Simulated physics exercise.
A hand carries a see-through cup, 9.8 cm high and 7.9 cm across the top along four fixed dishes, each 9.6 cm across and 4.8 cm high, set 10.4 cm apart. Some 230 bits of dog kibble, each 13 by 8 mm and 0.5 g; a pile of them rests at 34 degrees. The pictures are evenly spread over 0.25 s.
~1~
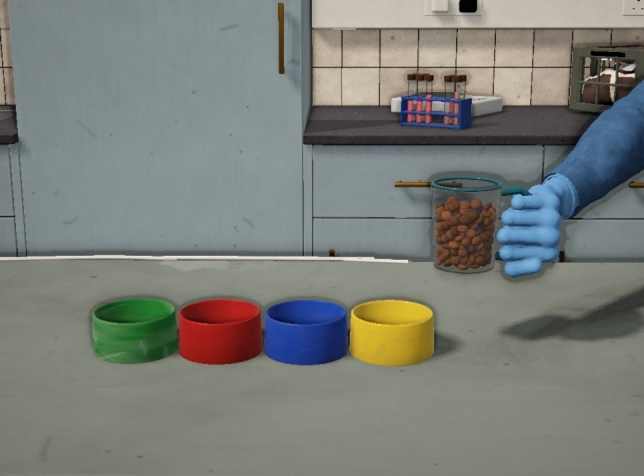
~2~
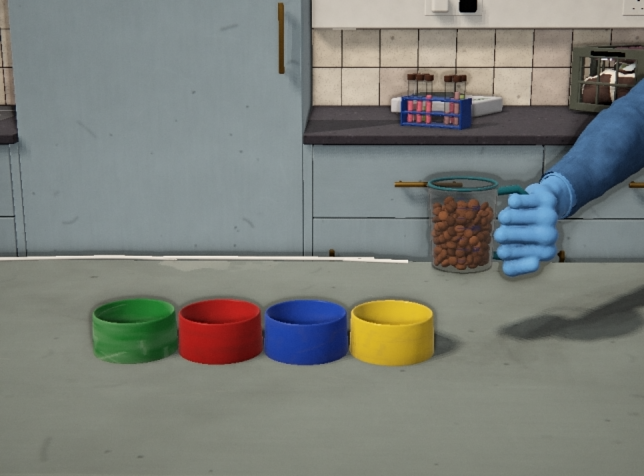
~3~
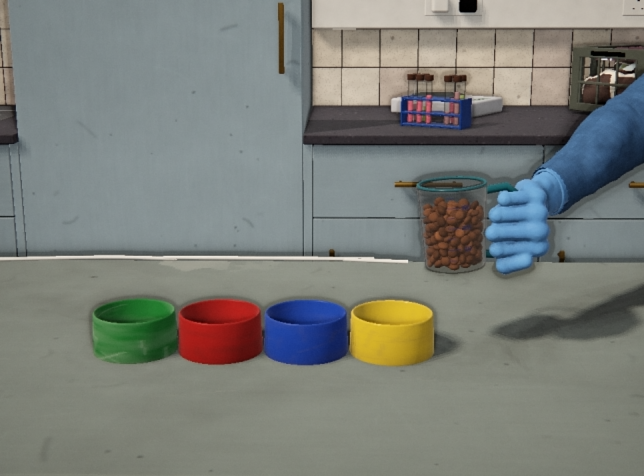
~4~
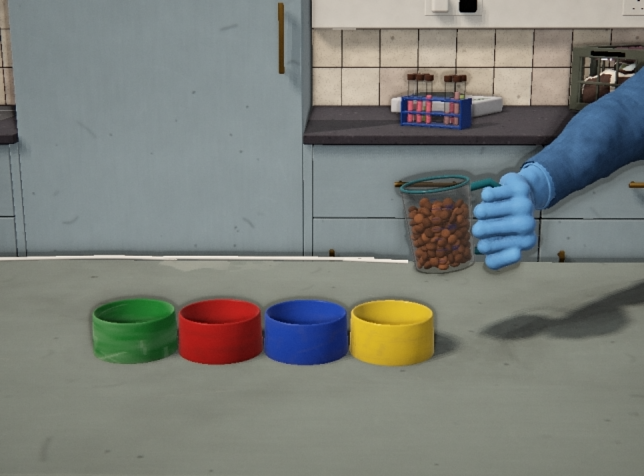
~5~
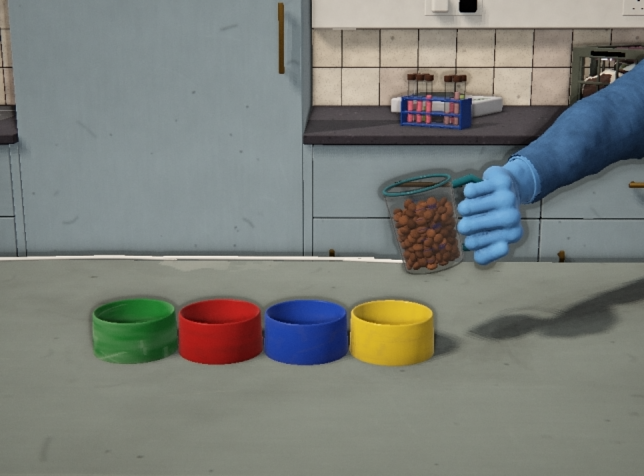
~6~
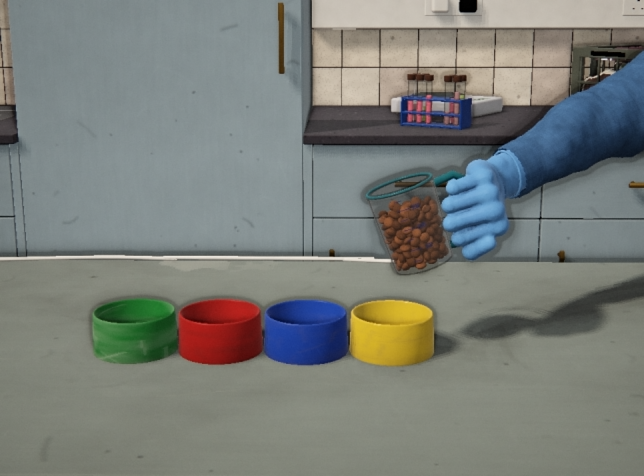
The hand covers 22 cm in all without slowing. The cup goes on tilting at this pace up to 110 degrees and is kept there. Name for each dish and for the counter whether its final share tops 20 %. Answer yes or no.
Red dish: Yes; blue dish: No; green dish: No; yellow dish: No; on the counter: No.
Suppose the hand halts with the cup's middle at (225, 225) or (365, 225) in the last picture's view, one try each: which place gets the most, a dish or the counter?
Most goes to: Green; blue.
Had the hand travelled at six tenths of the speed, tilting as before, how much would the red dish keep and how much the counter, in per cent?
Red 90, counter 0.
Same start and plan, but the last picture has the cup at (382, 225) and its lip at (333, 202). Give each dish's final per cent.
Red 100; blue 0; green 0; yellow 0.
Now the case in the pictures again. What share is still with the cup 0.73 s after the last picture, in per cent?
Roughly 95 per cent.
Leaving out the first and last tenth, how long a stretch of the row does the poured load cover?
Some 6 cm.
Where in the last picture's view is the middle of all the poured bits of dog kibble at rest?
Around (224, 329).
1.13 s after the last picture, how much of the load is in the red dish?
Near 30 per cent so far.
Then, 0.44 s after the last picture, tilt 62 degrees; cup holds 100 %.
Then, 0.73 s after the last picture, tilt 91 degrees; cup holds 95 %, red 5 %.
Then, 1.13 s after the last picture, tilt 110 degrees; cup holds 60 %, red 30 %.
In the end, red 95 %, blue 0 %, green 0 %, yellow 0 %, counter 0 %, cup 5 %.
